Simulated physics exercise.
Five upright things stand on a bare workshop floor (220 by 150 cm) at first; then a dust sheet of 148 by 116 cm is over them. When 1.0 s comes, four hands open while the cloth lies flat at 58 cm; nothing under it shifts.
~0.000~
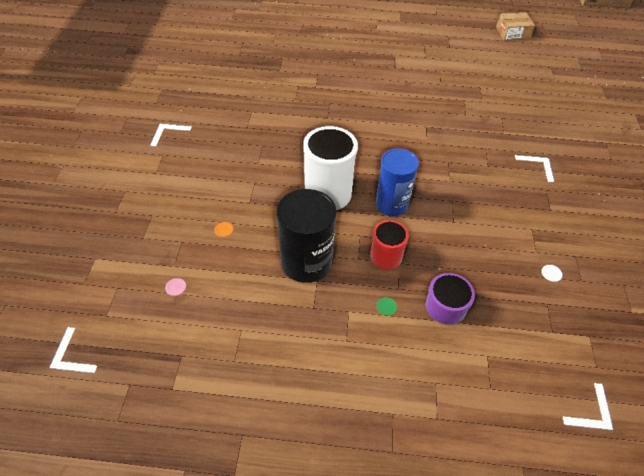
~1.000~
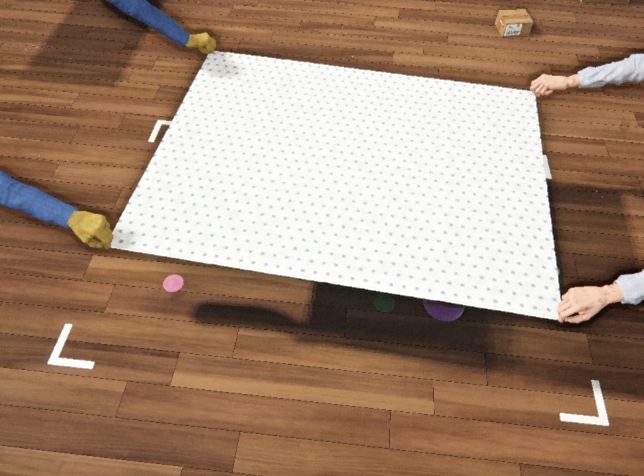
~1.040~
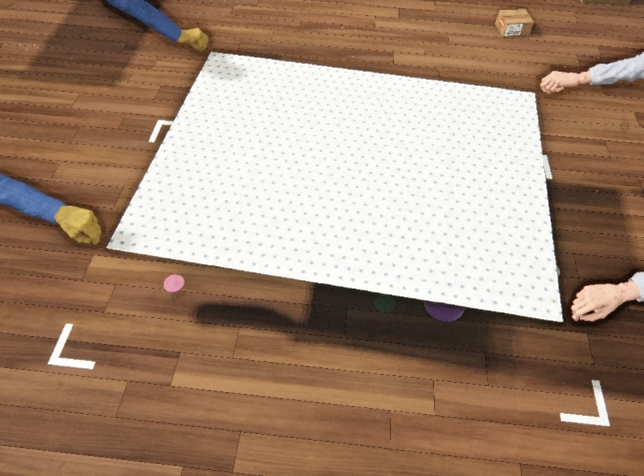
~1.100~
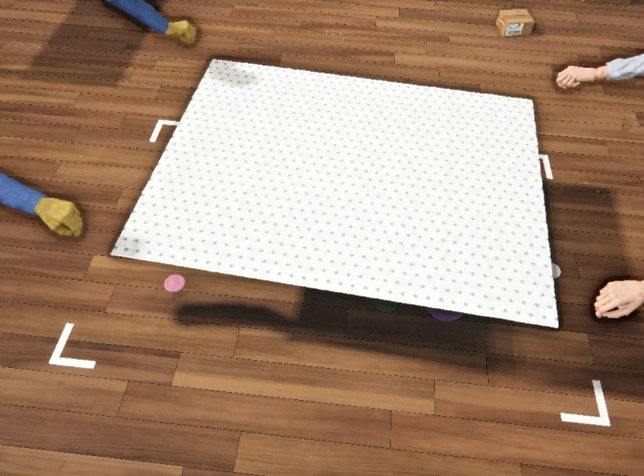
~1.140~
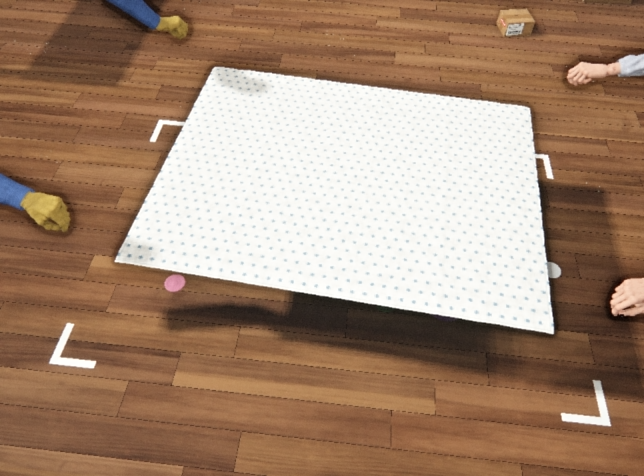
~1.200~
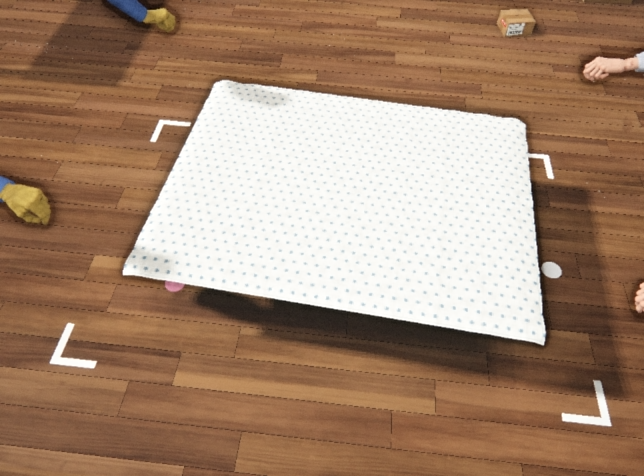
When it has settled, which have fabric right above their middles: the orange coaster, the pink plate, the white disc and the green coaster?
Result: Orange coaster remains in the open, pink plate still shows, white disc remains in the open, green coaster gets covered.
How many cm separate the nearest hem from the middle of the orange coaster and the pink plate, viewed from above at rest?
The first sits about 4 cm from the nearest hem, the second about 10 cm.
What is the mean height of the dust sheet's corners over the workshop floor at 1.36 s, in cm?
On average the corners sit about 16 cm above the surface.
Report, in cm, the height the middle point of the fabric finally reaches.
Height: Approx. 36 cm.
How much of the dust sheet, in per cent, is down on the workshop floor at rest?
I'd estimate close to 10 in a hundred.
By 1.4 s, 0 % of it is down, spanning 150 by 124 cm, above orange coaster, pink plate, green coaster.
By 1.5 s, 0 % of it is down, spanning 137 by 115 cm, above orange coaster, green coaster.
By 1.7 s, 5 % of it is down, spanning 138 by 115 cm, above green coaster.
By 1.8 s, 5 % of it is down, spanning 136 by 115 cm, above green coaster.
By 3.3 s, 10 % of it is down, spanning 131 by 114 cm, above green coaster.
